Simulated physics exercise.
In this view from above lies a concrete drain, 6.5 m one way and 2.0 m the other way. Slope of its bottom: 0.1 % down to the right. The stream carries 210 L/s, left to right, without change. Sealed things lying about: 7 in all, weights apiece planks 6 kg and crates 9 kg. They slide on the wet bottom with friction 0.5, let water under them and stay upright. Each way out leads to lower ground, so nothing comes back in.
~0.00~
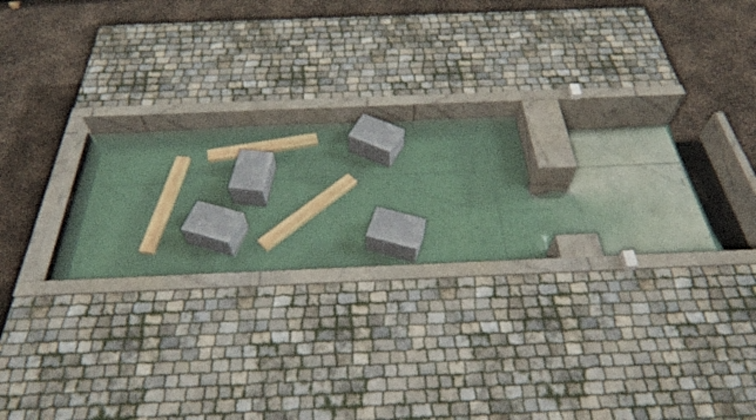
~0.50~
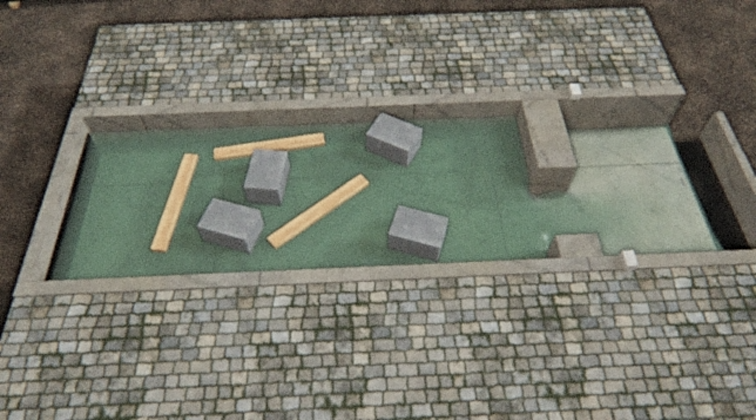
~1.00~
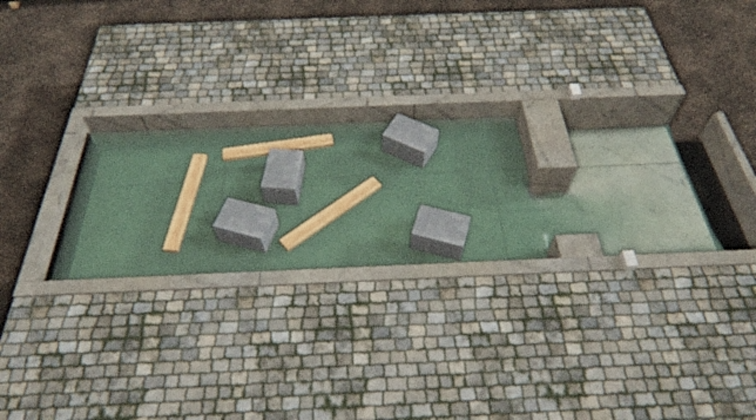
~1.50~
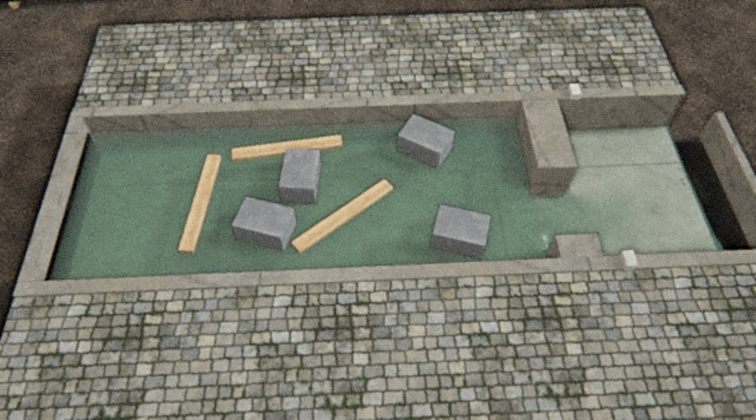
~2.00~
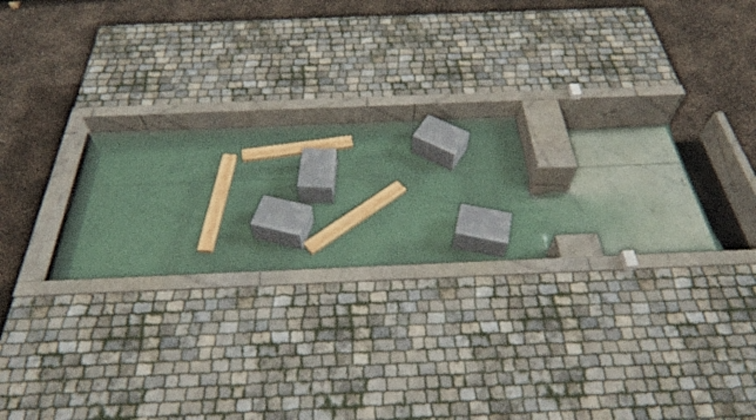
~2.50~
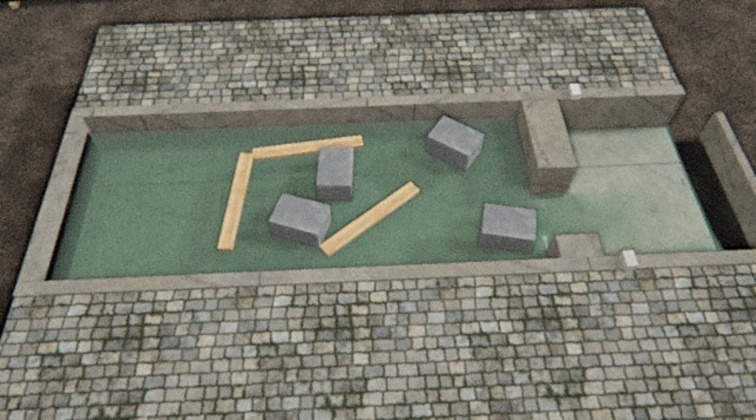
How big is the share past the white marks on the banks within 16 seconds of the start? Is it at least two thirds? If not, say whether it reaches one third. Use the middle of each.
Yes, two thirds or more.
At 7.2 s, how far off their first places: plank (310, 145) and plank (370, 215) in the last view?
The shifts read 200 cm and 400 cm, in that sequence.
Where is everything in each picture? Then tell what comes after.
The first picture shows a crate at (396, 227) floats; a crate at (251, 170), afloat; about 3130 L in view; 0 of 7 have shifted.
The second picture shows a crate at (419, 226), afloat, 21 cm from its start; a crate at (266, 169), afloat, 15 cm from its start; about 3140 L in view; 7 of 7 have shifted.
The third picture shows a crate at (441, 225), afloat, 43 cm from its start; a crate at (282, 168) floats, 32 cm from its start; 30 cm deep round most things; 7 of 7 have shifted.
The fourth picture shows a crate at (462, 225) floats, 63 cm from its start; a crate at (299, 168) floats, 49 cm from its start; 30 cm deep round most things; 7 of 7 have shifted.
The fifth picture shows a crate at (484, 223), afloat, 84 cm from its start; a crate at (317, 167), afloat, 67 cm from its start; about 3160 L in view; 7 of 7 have shifted.
The sixth picture shows a crate at (510, 221) floats, 109 cm from its start; a crate at (335, 166) floats, 86 cm from its start; 30 cm deep round most things; 7 of 7 have shifted.
After 3.5 s 1 of 7 are over the mark; 7 afloat.
After 7.2 s 3 of 7 are over the mark; 5 afloat.
After 12.0 s 7 of 7 are over the mark; 0 afloat.
After 16.0 s 7 of 7 are over the mark; 0 afloat.
